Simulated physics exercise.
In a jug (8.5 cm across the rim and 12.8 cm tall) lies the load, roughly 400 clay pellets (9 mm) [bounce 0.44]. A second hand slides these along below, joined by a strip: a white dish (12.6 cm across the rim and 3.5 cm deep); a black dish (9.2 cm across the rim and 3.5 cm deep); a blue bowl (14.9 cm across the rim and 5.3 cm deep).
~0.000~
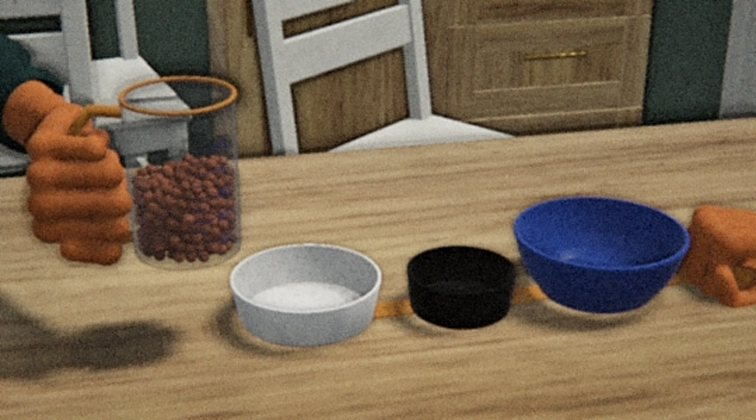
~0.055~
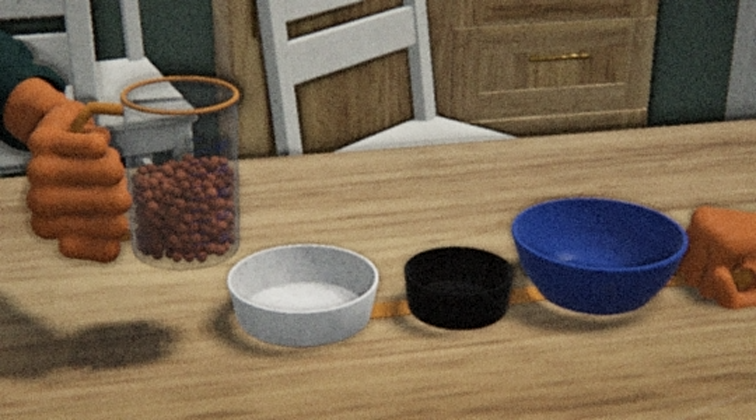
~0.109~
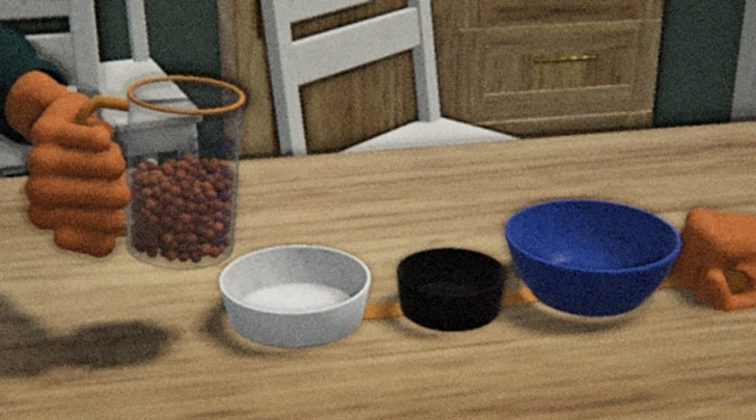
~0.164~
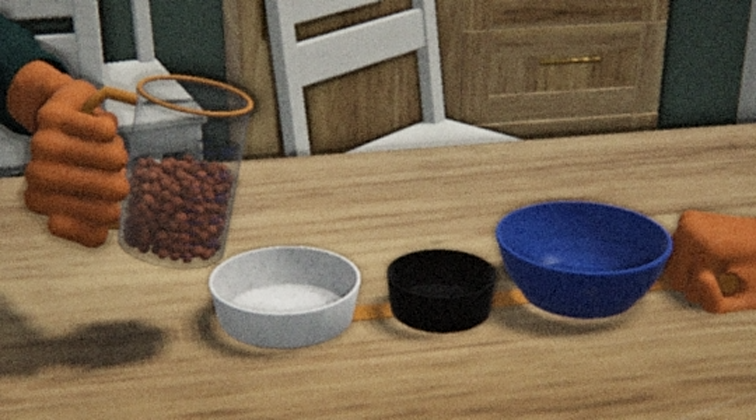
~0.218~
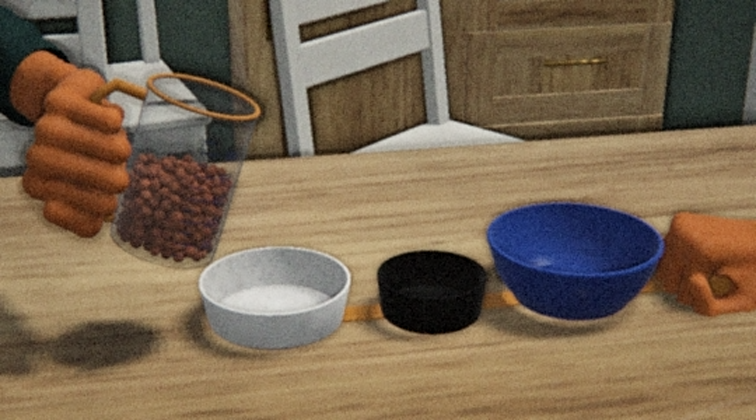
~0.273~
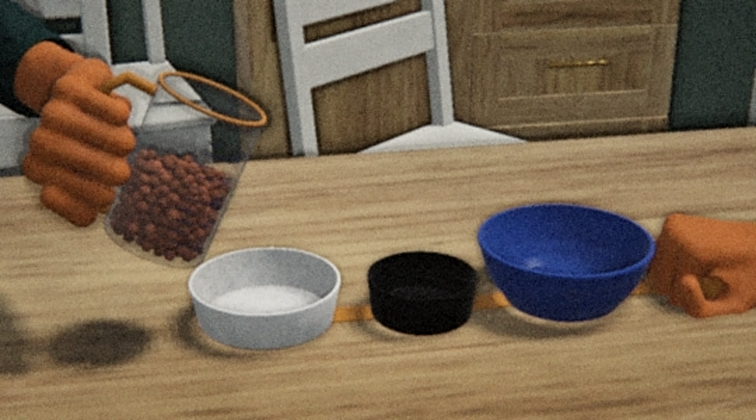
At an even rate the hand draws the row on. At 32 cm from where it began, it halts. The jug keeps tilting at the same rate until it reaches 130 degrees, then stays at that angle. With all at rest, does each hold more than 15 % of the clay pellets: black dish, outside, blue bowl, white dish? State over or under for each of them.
Results: Black dish over; outside over; blue bowl under; white dish under.
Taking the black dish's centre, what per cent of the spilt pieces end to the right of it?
Share of spill: Approx. 100 %.
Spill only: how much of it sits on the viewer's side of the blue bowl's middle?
I'd say somewhere near 50 in a hundred.
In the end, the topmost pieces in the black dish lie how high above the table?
5.0 centimetres or so.
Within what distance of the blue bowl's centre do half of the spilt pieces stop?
Median radius: Approx. 8 cm.
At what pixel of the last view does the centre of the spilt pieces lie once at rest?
Near pixel (236, 324).
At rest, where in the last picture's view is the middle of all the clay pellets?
Roughly (116, 331).
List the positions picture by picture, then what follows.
In the first frame, jug at (181, 138); tilt 0 degrees; dishes slid 0.0 cm; lip at (233, 92); top of the load at (195, 165); white dish at (306, 276); black dish at (461, 268); blue bowl at (601, 230).
In the second frame, jug at (182, 138); tilt 1 degrees; dishes slid 0.2 cm; lip at (235, 93); top of the load at (195, 165).
In the third frame, jug at (185, 137); tilt 6 degrees; dishes slid 0.9 cm; low side right; lip at (241, 97); top of the load at (223, 165).
In the fourth frame, jug at (189, 136); tilt 12 degrees; dishes slid 1.8 cm; low side right; lip at (250, 103); top of the load at (166, 164).
In the fifth frame, jug at (193, 136); tilt 18 degrees; dishes slid 2.6 cm; low side right; lip at (257, 110); top of the load at (165, 162).
In the sixth frame, jug at (198, 136); tilt 24 degrees; dishes slid 3.5 cm; low side right; lip at (263, 117); top of the load at (165, 160); white dish at (265, 279); black dish at (422, 274); blue bowl at (565, 238). It turns about 115 degrees a second.
After 0.94 s, tilt 101 degrees; jug 100 %; middle of all pieces on or above the table near (155, 181).
After 1.49 s, tilt 130 degrees; black dish 65 %, outside 30 %, in the air 5 %; middle of all pieces on or above the table near (234, 306).
After 2.00 s, tilt 130 degrees; black dish 60 %, outside 35 %; middle of all pieces on or above the table near (164, 321).
After 2.49 s, tilt 130 degrees; black dish 60 %, outside 35 %; middle of all pieces on or above the table near (151, 322).
By 2.7 s all is still; white dish 0 %, blue bowl 0 %, black dish 60 %, jug 0 %, outside 35 %.
